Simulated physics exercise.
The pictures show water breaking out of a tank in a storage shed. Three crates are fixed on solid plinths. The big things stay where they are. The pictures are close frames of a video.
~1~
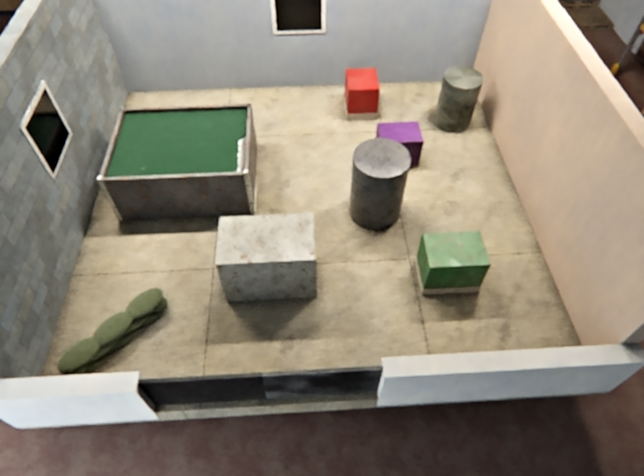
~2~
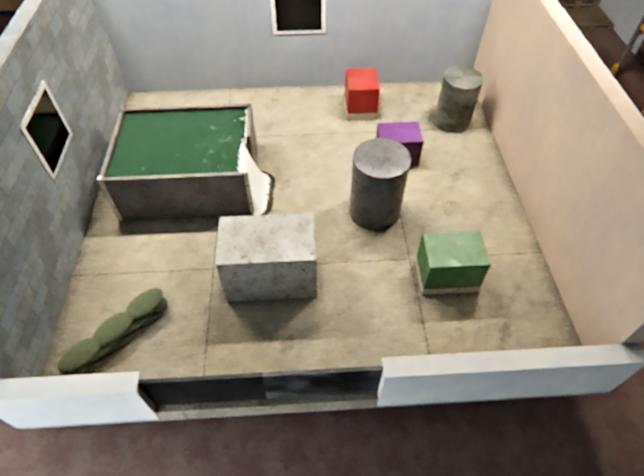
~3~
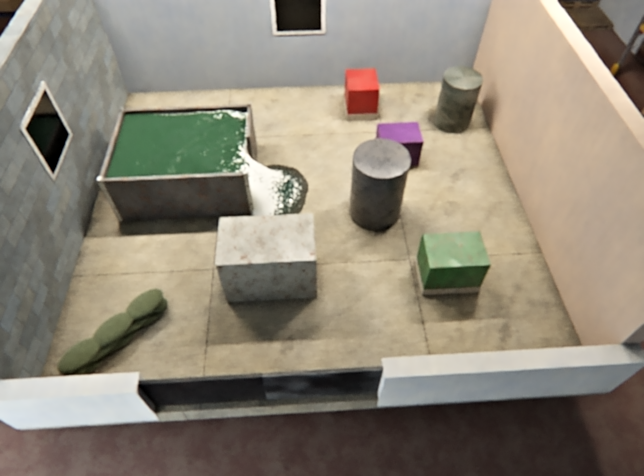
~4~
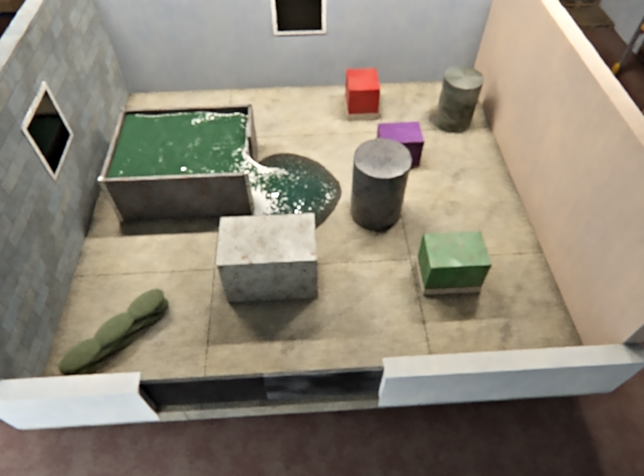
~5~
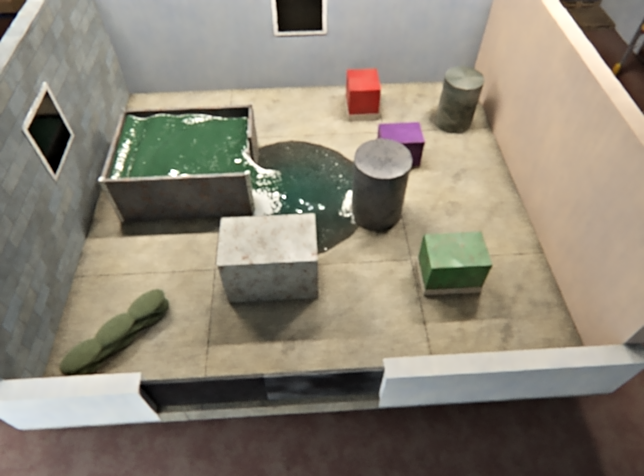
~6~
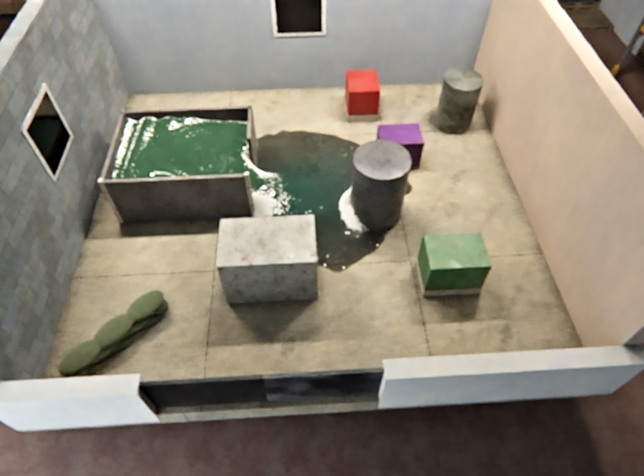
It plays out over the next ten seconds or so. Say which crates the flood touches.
The red crate is wetted; the purple crate is wetted; the green crate is wetted.
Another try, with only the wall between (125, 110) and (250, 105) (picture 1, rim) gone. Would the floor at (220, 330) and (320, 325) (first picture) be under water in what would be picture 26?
In turn: No water, free of water.
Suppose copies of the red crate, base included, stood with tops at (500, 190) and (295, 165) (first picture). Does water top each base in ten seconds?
One after the other: Remains dry, gets wet.
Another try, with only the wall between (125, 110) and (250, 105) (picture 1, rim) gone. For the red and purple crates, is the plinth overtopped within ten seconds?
Red is wetted, purple is soaked.
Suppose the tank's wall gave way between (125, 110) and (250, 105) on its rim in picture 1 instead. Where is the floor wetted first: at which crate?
The red one.
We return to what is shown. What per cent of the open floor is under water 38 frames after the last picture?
Some 85 per cent.
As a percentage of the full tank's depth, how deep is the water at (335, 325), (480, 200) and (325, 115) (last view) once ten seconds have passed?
Roughly 8, 6 and 6 per cent, in turn.
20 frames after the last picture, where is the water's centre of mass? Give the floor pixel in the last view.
Around (312, 200).
A moment on, water covers 25 % of the floor; the red crate water round its plinth, the purple crate water round its plinth, the green crate water round its plinth.
Next, water covers 40 % of the floor; the red crate water round its plinth, the purple crate water round its plinth, the green crate water round its plinth.
Then, water covers 65 % of the floor; the red crate water round its plinth, the purple crate water round its plinth, the green crate water round its plinth.
Later, water covers 85 % of the floor; the red crate water round its plinth, the purple crate water round its plinth, the green crate water round its plinth.
In the end, water covers 100 % of the floor; the red crate was topped, the purple crate was topped, the green crate was topped.
